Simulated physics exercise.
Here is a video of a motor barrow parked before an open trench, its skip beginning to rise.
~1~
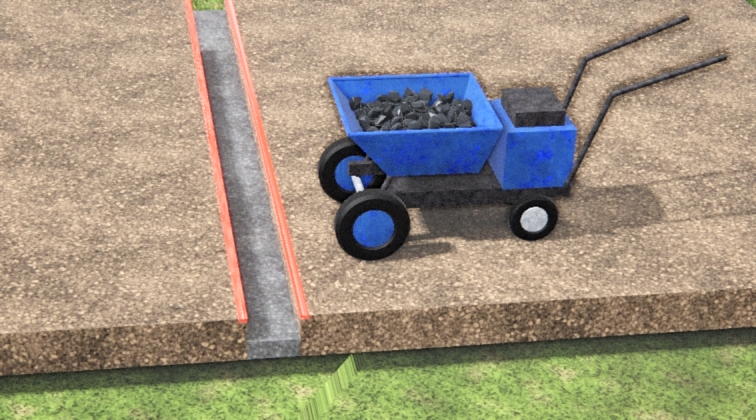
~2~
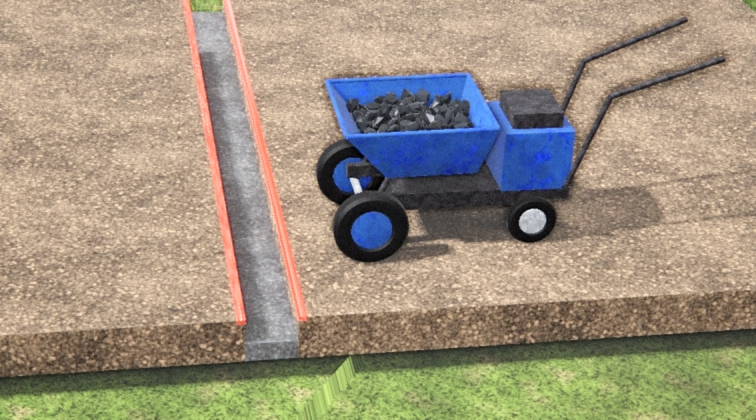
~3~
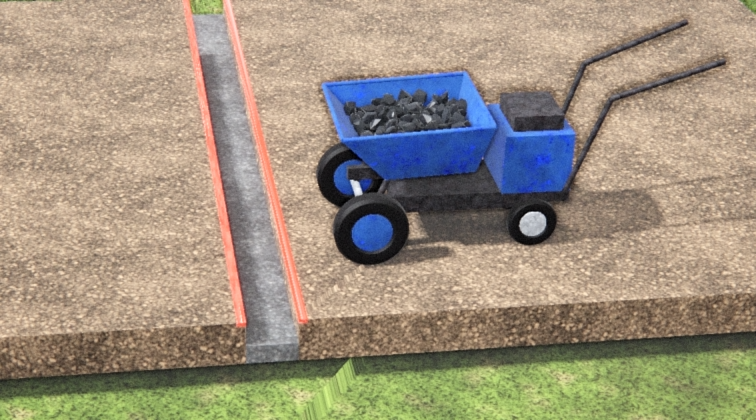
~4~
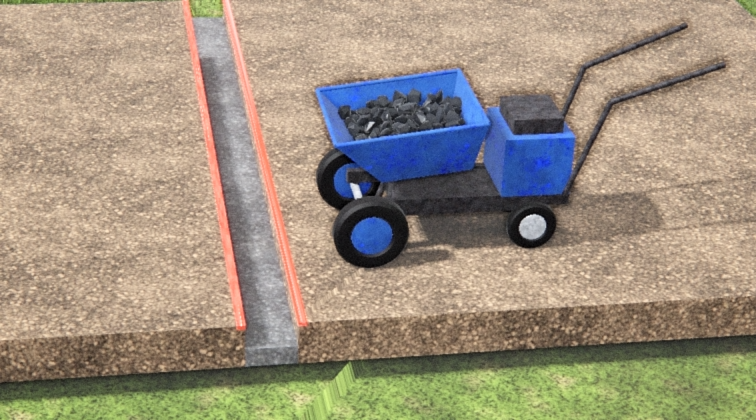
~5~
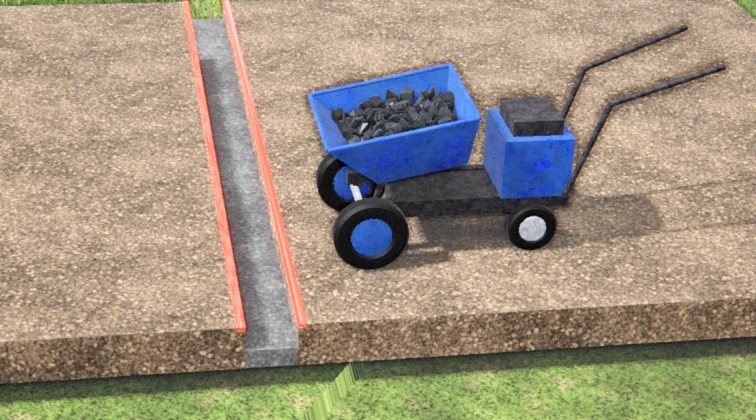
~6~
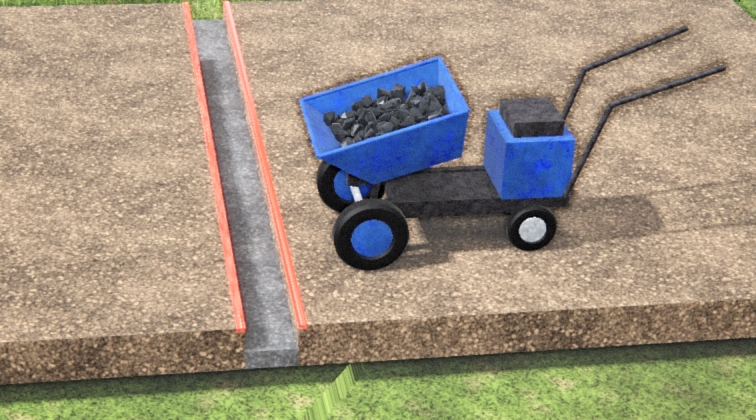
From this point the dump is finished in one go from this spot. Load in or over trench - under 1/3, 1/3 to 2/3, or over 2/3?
1/3 to 2/3.
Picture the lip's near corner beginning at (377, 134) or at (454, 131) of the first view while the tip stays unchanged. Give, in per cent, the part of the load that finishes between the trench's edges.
About 80 %, then 30 %.
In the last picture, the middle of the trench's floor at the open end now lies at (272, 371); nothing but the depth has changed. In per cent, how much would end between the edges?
Roughly 50 in a hundred.
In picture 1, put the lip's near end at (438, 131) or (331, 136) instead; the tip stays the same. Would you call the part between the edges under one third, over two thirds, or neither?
First: Between a third and two thirds; second: Under a third.
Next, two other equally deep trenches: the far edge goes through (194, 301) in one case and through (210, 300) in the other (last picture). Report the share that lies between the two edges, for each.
Well, it'd be something like 100 per cent the first time and 80 per cent the second.
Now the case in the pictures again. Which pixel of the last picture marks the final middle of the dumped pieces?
Last view, resting centre - approx. (236, 244).
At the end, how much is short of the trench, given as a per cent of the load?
It comes to close to 0 %.
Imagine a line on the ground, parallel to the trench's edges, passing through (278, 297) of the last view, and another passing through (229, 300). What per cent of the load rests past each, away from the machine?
I'd put it near 90 in a hundred, then near 40 in a hundred.
Soon, skip tipped steeply; all in the skip.
A while on, skip tipped right over; most in the skip; a small part in or heaped over the trench; a small part beyond it; a stray few falling.
Towards the end, skip tipped right over; a stray few in the skip; about half in or heaped over the trench; about half beyond it.
Finally, skip tipped right over; about half in or heaped over the trench; about half beyond it.
